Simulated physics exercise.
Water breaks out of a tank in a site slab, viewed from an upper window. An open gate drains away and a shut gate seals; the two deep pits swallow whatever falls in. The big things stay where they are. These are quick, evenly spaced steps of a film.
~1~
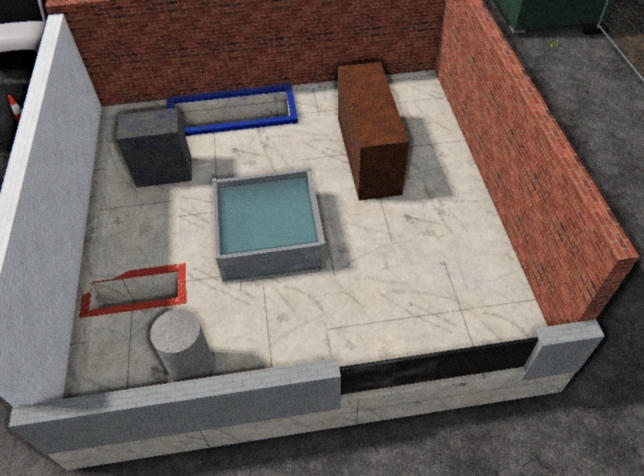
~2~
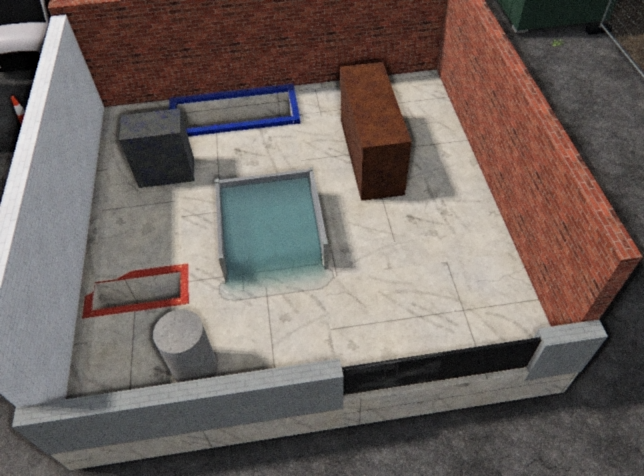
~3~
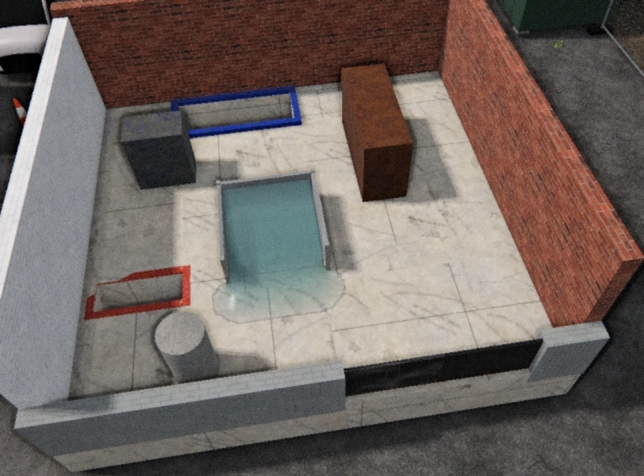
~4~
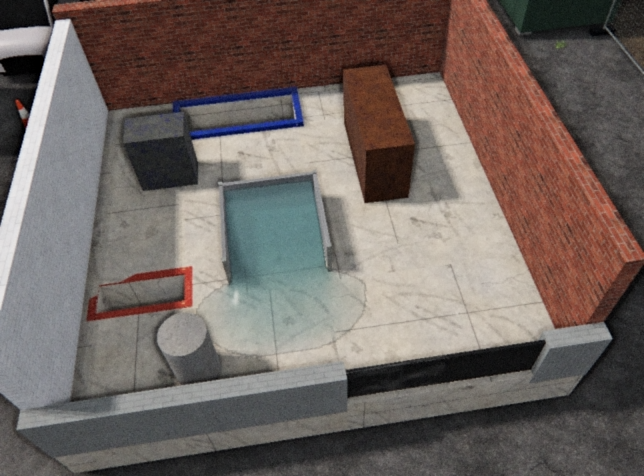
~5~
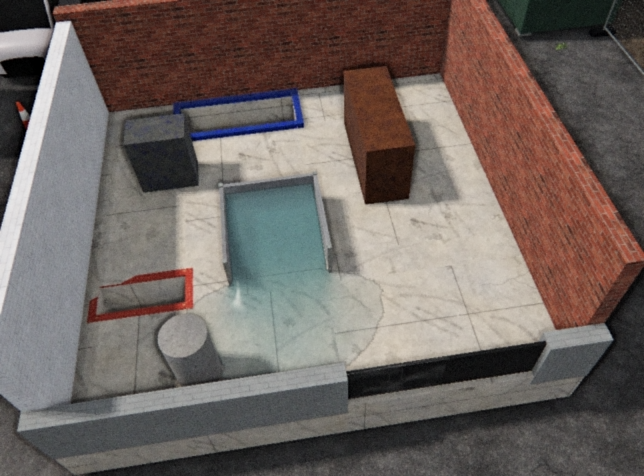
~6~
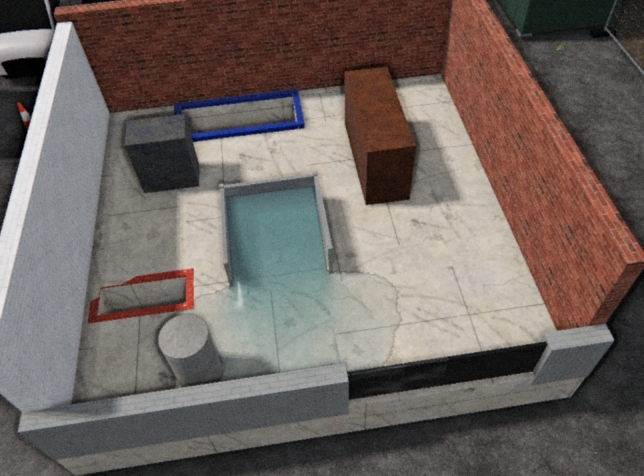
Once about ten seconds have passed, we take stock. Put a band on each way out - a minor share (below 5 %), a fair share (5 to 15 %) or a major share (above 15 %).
In order: The gate pulls in barely a drop - beneath five per cent; the red pit pulls in a good deal - past fifteen per cent; the blue pit pulls in barely a drop - beneath five per cent.
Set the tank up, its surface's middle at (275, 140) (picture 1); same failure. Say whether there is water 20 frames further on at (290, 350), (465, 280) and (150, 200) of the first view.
Taking them as they were asked, they come out soaked, soaked, bone dry.
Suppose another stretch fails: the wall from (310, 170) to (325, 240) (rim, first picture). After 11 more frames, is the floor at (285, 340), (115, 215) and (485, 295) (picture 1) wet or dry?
As listed: No water, not flooded, flooded.
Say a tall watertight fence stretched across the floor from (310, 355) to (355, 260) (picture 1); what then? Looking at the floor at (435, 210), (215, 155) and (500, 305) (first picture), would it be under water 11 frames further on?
Result in the order given: Unaffected, unaffected, unaffected.
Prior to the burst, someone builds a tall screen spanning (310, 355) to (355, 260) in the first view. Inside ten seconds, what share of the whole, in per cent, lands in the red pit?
I'd put the red pit at roughly 30 %.
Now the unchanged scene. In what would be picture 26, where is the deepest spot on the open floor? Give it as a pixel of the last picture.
My finger goes to (557, 357).
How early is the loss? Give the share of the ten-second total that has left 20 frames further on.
I get 10 percent.
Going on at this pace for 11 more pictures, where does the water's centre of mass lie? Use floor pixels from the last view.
Centre of the water: Near (293, 330).
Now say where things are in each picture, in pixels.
In the first picture, still water in the water tank at (267, 214).
In the second picture, the front is at (227, 292), out from the gap at (276, 265).
In the third picture, the front is at (225, 312), out from the gap at (278, 268).
In the fourth picture, the front is at (233, 345), out from the gap at (280, 270).
In the fifth picture, water pours out at (280, 271) and has run to a hidden place.
In the sixth picture, water pours out at (281, 272) and has run to a hidden place.
A moment on, water covers 20 % of the floor; the gate 0 %, the red pit 0 %, the blue pit 0 %.
Next, water covers 25 % of the floor; the gate 0 %, the red pit 0 %, the blue pit 0 %.
Then, water covers 35 % of the floor; the gate 0 %, the red pit 2 %, the blue pit 0 %.
Later, water covers 55 % of the floor; the gate 0 %, the red pit 12 %, the blue pit 0 %.
In the end, water covers 65 % of the floor; the gate 0 %, the red pit 18 %, the blue pit 0 %.
